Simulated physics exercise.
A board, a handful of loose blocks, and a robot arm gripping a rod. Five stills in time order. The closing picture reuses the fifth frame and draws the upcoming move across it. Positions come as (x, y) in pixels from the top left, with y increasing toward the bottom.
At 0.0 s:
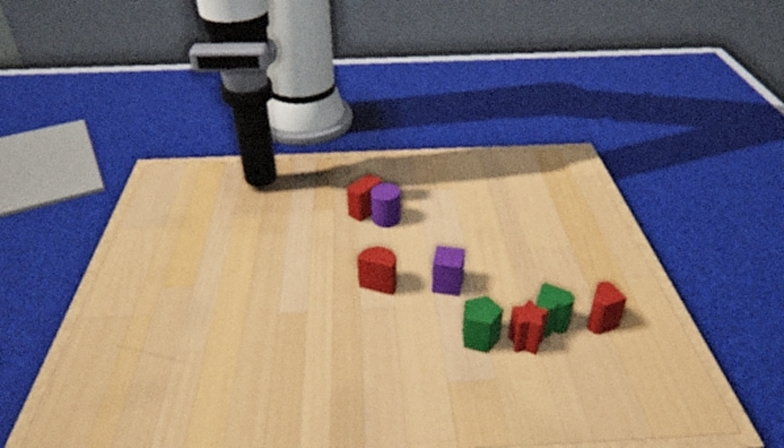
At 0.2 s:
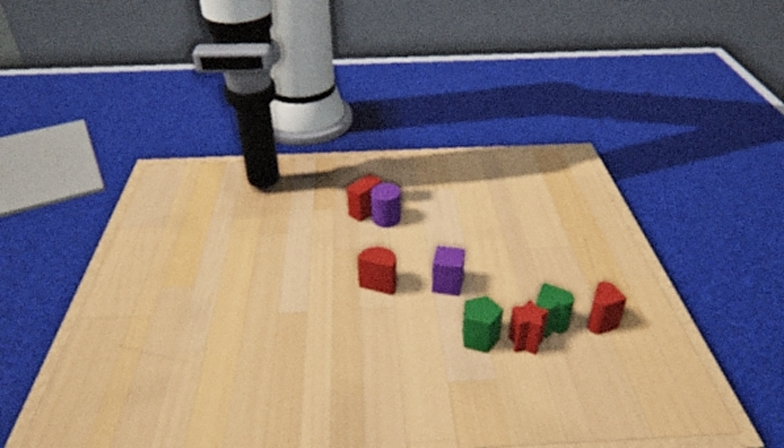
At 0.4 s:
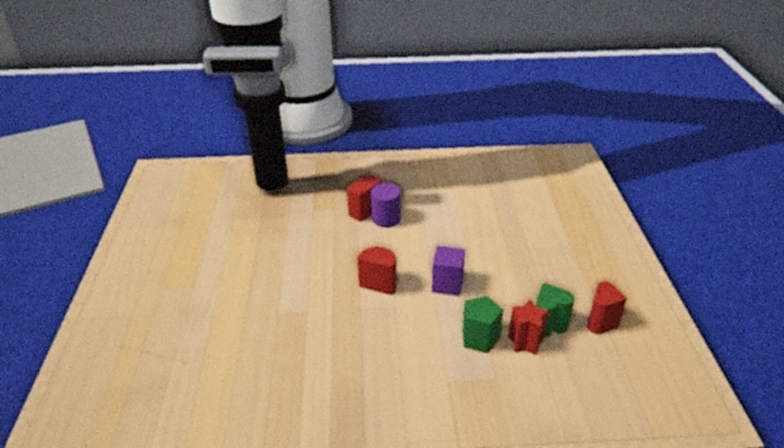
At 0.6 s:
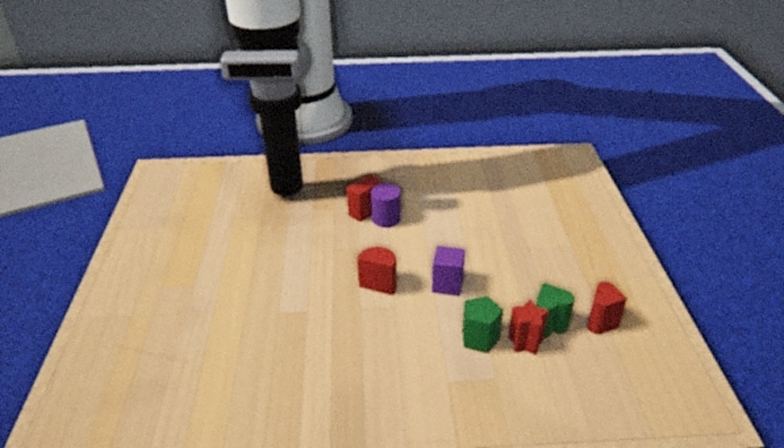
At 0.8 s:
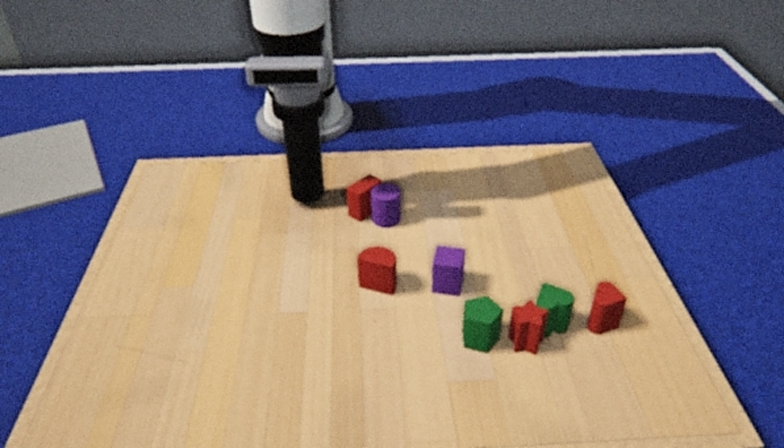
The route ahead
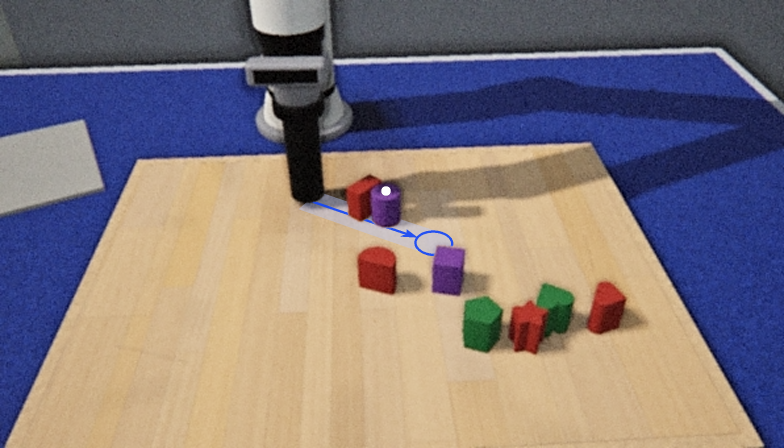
A robot arm holding a dark rod moved slowly to the right along the far side of a wooden board, nearing a red block and a purple cylinder, while all the scattered blocks stayed still.
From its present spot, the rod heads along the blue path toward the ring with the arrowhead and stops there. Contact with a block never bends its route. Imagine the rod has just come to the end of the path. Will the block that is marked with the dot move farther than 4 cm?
I believe so.
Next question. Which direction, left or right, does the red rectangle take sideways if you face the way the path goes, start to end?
It shifts to the left.
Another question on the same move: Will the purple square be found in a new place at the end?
I expect not.
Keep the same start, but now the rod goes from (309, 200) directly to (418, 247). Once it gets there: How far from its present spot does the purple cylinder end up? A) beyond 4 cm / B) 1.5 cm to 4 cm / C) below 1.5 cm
The one that fits is A, beyond 4 cm.
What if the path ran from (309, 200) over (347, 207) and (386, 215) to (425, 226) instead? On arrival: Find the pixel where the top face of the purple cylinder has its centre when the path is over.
It is going to be at (473, 216).
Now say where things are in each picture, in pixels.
Lower end of the rod (261, 179), tops of blocks, red rectangle (364, 183), purple cylinder (386, 191), purple square (449, 255), in the first frame.
Rod (264, 180), blocks as before, in the second frame.
Rod (273, 183), blocks as before, in the third frame.
Rod (287, 188), blocks as before, in the fourth frame.
Rod (308, 195), red rectangle (364, 183), purple cylinder (386, 191), purple square (449, 255), in the fifth frame.
The drawn path runs from (309, 200) directly to (434, 243); the dot is on the purple cylinder.
The first path, step by step. One third of the way, rod (348, 208); red rectangle (374, 184), turned 45° anticlockwise; purple cylinder (398, 192).
Two thirds of the way, rod (390, 223); red rectangle (415, 193), turned 60° anticlockwise; purple cylinder (443, 194).
At the end, rod (434, 237); red rectangle (438, 195), turned 95° anticlockwise; purple cylinder (464, 189); purple square not moved.
